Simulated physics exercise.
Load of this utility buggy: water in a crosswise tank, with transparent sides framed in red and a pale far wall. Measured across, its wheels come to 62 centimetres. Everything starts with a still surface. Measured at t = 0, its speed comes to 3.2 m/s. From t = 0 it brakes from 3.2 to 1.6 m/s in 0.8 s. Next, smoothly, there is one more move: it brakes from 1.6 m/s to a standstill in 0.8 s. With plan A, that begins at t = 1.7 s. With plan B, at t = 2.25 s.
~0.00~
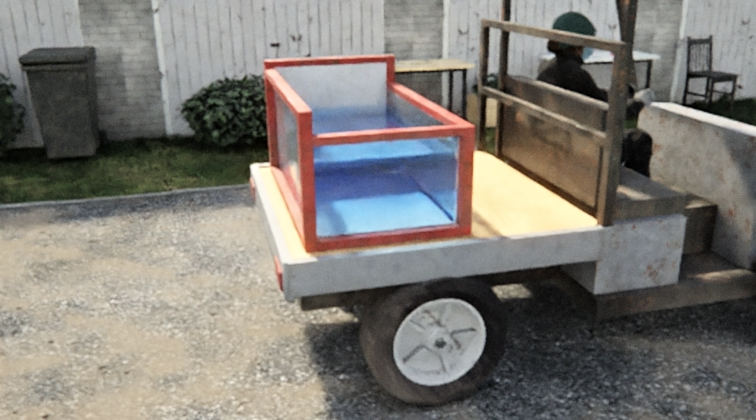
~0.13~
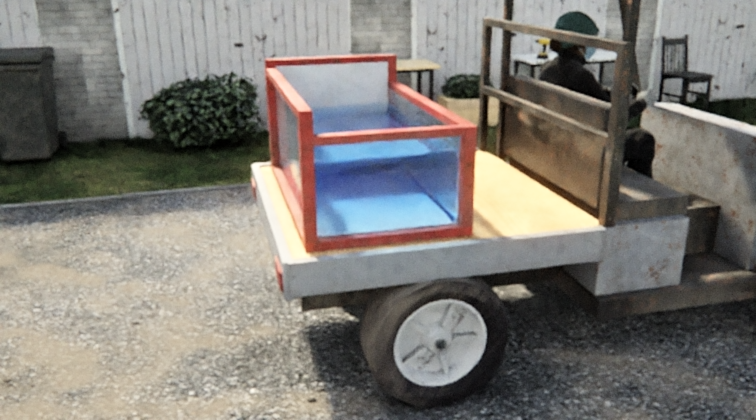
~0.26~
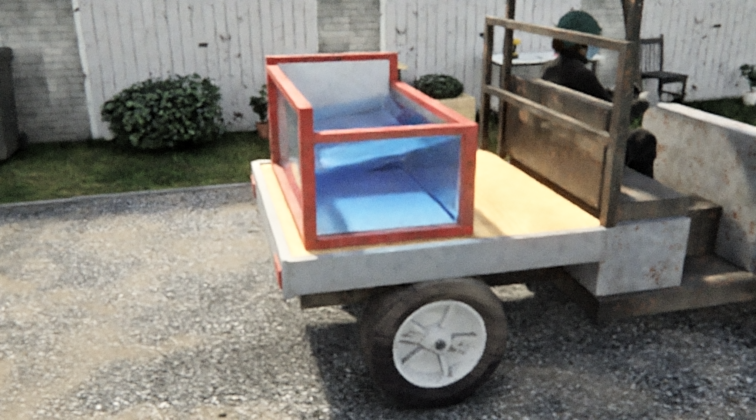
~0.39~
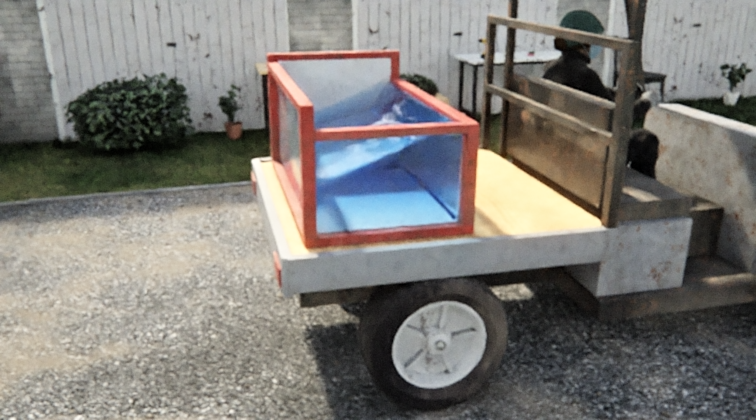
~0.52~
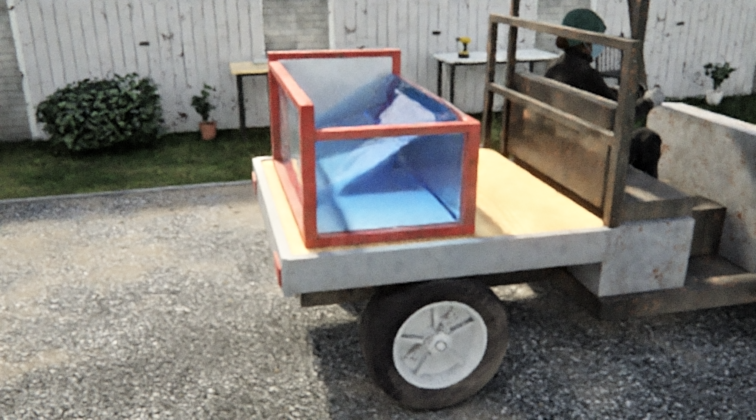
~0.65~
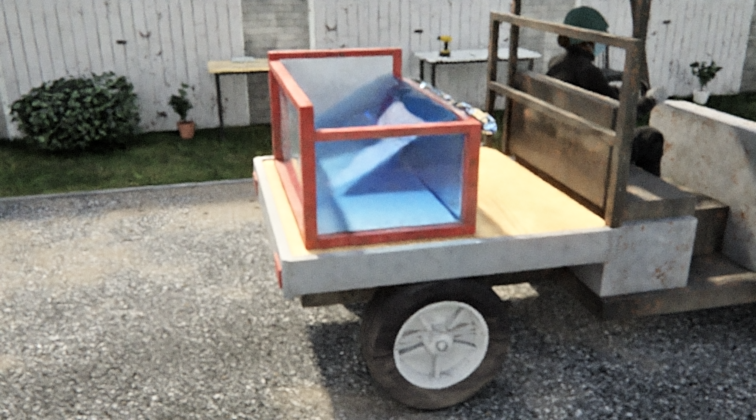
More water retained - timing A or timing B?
Timing A retains more.
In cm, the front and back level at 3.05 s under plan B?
Front: 30 cm; back: 30 cm.
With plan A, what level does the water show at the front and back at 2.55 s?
Front reads 40 centimetres, back reads 20 centimetres.
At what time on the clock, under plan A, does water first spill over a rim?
Around 0.8 seconds.
For plan A, At 2.55 s it stands 20 cm high behind and 40 cm in front; 3 per cent has gone over the front.
For plan A, At 5.49 s 5 per cent has gone over the front, 10 of 205 litres.
For plan B, At 3.05 s it stands 29 cm high behind and 30 cm in front; 7 per cent has gone over the front.
For plan B, At 6.03 s 7 per cent has gone over the front, 14 of 205 litres.
